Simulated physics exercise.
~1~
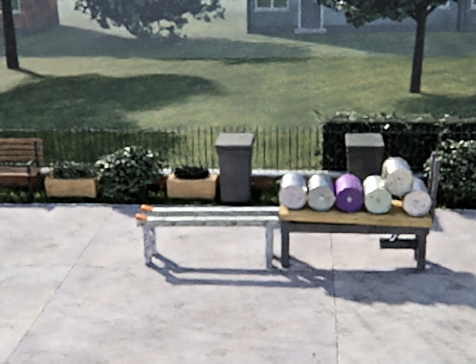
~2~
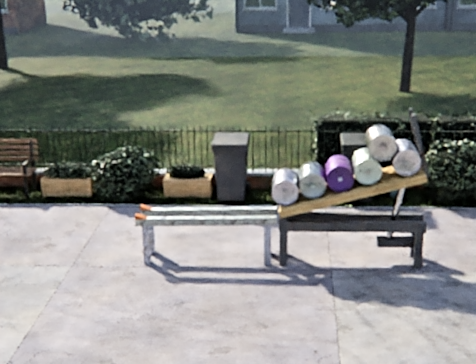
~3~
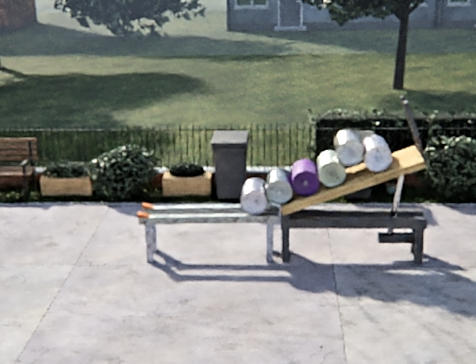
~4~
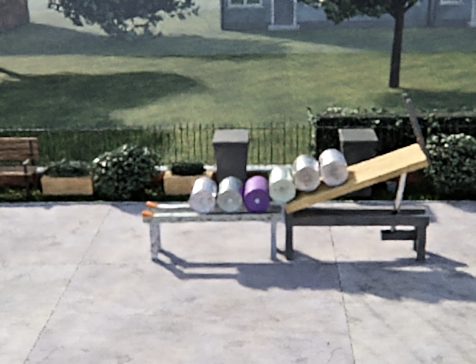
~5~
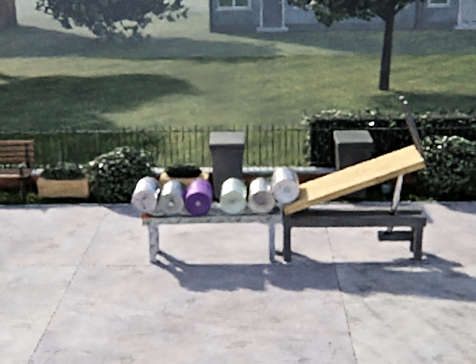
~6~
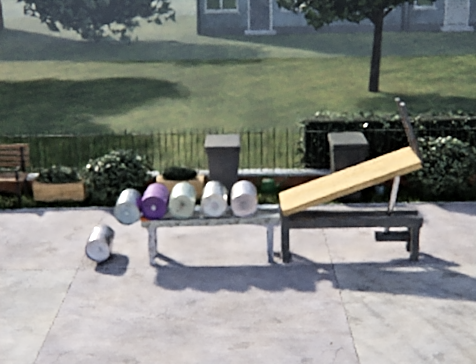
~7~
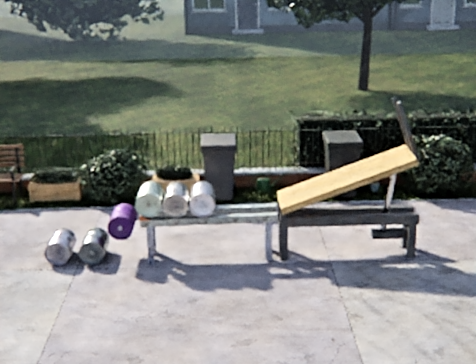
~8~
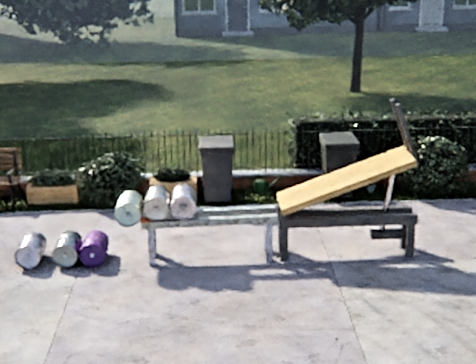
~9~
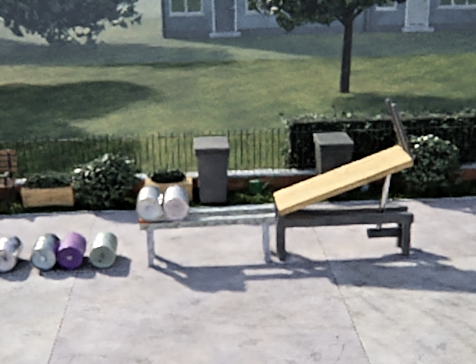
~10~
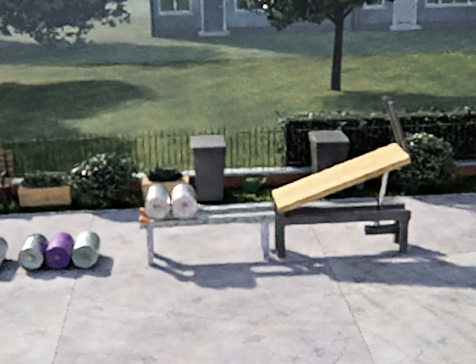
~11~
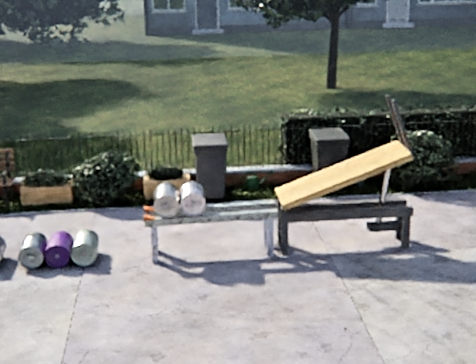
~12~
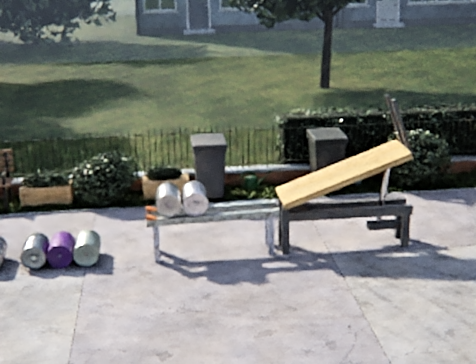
At first, six rounded drums, one of them purple, sit bunched on a wooden platform beside a low rack on a sunlit pavement, with a hedge and lawn behind. The platform's right end then lifts, and the drums begin rolling left down the slope. They travel onto the rack in a line, leaving the tilted platform empty. Reaching the left end, the leading ones tumble over the edge, and the purple one drops after them. One more follows, and the fallen drums settle side by side. Finally, four, including the purple one, lie on the ground, while two pale ones stay on the rack.
